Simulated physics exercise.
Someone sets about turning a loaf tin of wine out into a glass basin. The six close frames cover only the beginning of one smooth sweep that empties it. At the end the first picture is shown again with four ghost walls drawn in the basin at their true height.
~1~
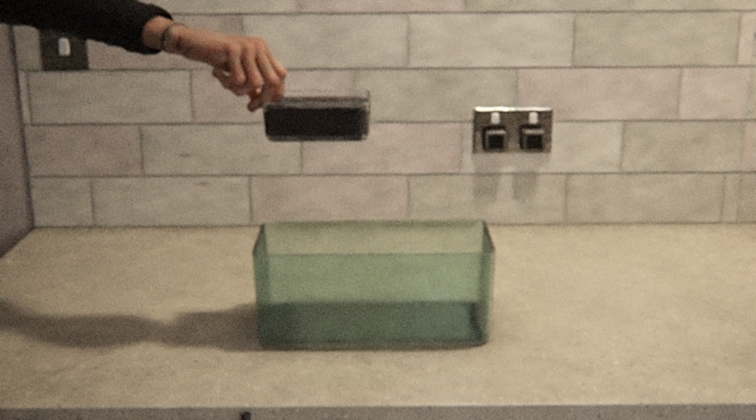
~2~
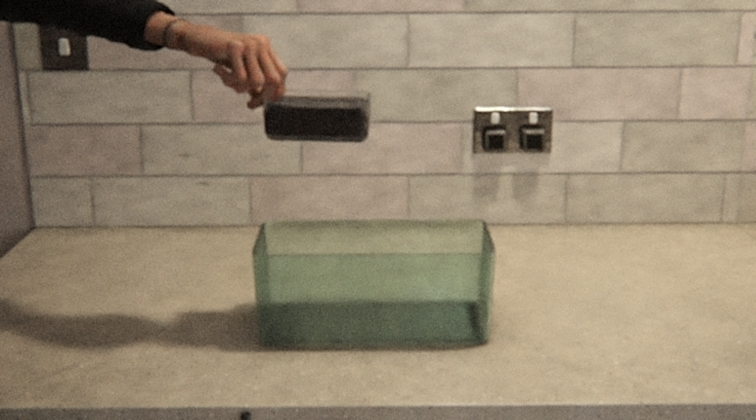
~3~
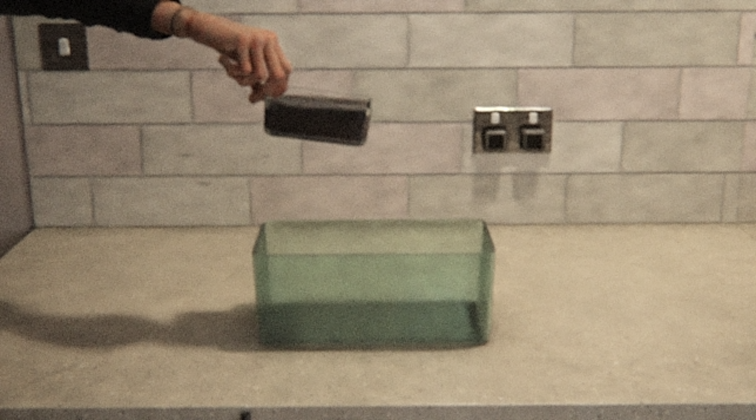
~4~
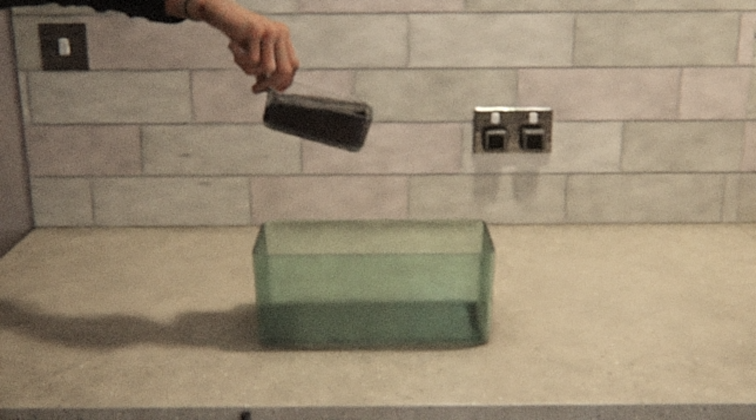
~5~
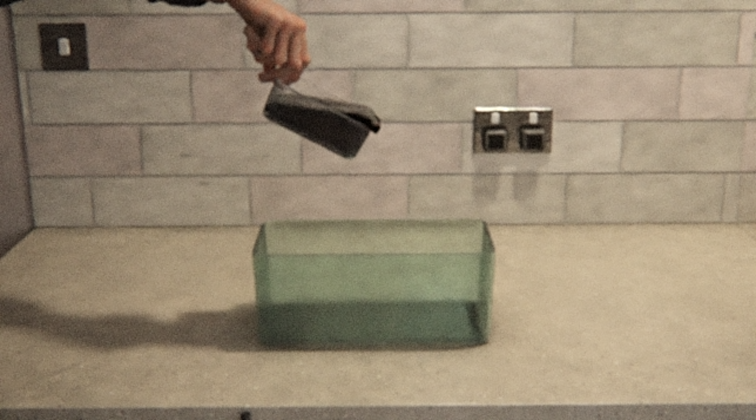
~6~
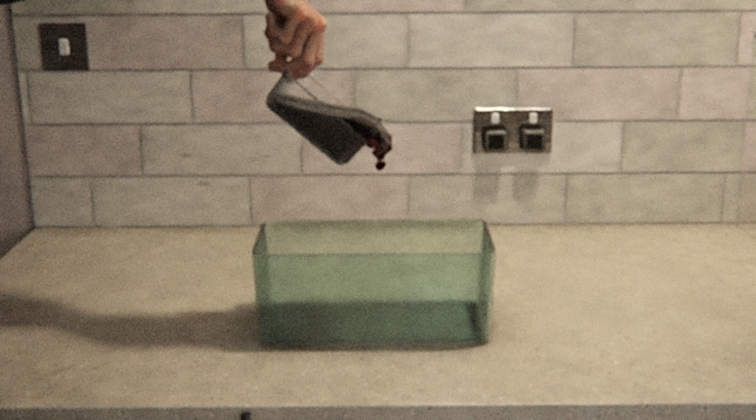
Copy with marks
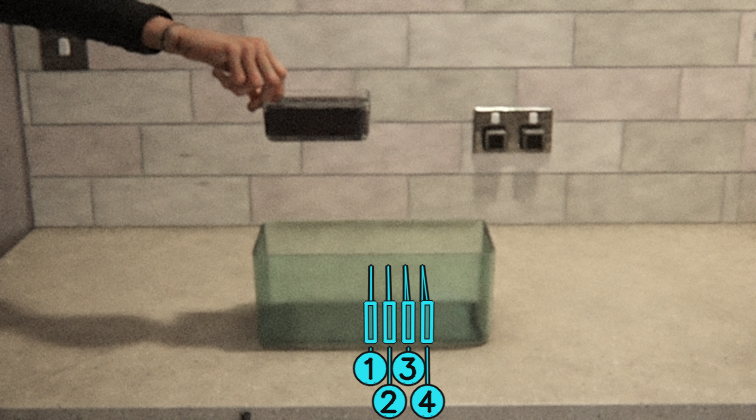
On a kitchen worktop, a hand tilting a loaf tin of dark wine rightward above a green glass basin, liquid starting over the lip.
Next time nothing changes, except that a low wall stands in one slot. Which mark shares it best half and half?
4 beats the others.
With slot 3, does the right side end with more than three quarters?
No.
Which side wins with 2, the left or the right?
More ends on the right.
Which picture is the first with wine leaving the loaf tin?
In picture 4.
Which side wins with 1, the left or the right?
The right one.
On the marked copy, 1 at (370, 347); 2 at (389, 347); 3 at (408, 347); 4 at (427, 347).
If 1 is chosen, about 11 % ends left of the wall and 86 % right of it; 3 % is lost outside.
If 2 is chosen, about 19 % ends left of the wall and 78 % right of it; 3 % is lost outside.
If 3 is chosen, about 29 % ends left of the wall and 68 % right of it; 3 % is lost outside.
If 4 is chosen, about 53 % ends left of the wall and 44 % right of it; 3 % is lost outside.
